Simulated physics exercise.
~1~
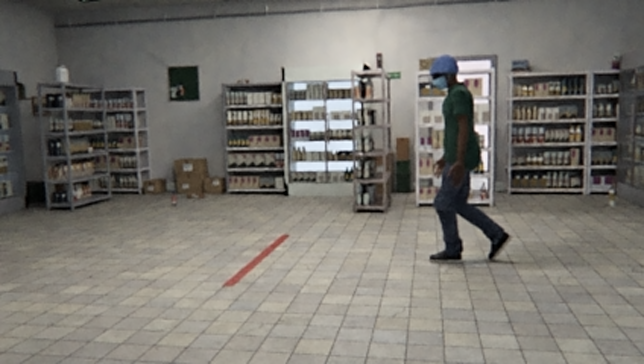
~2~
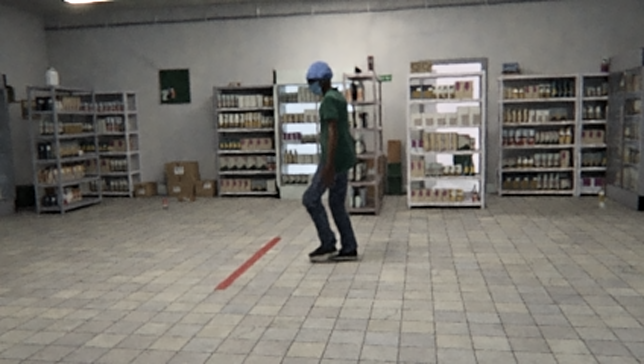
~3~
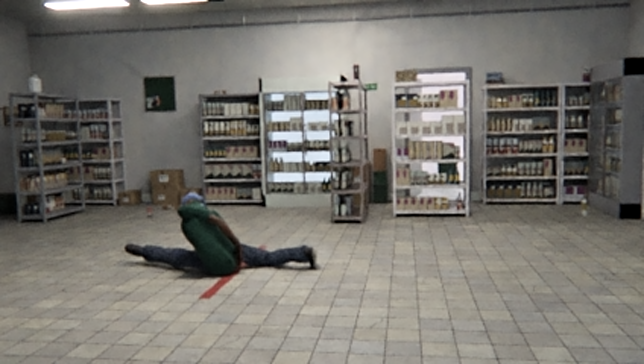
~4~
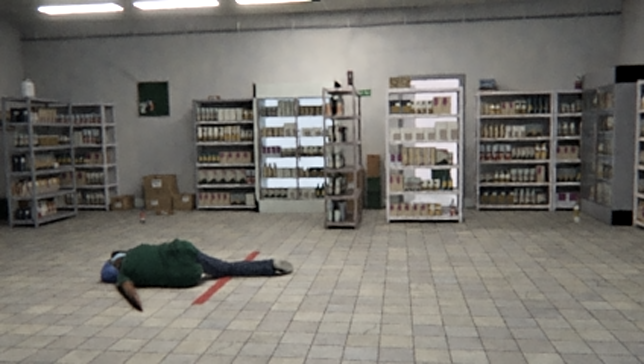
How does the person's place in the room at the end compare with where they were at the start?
At the start the person is on the right side of the room, to the right of the red tape. By the end they are down on the floor on the left side, with their head, chest and hips to the left of the tape.
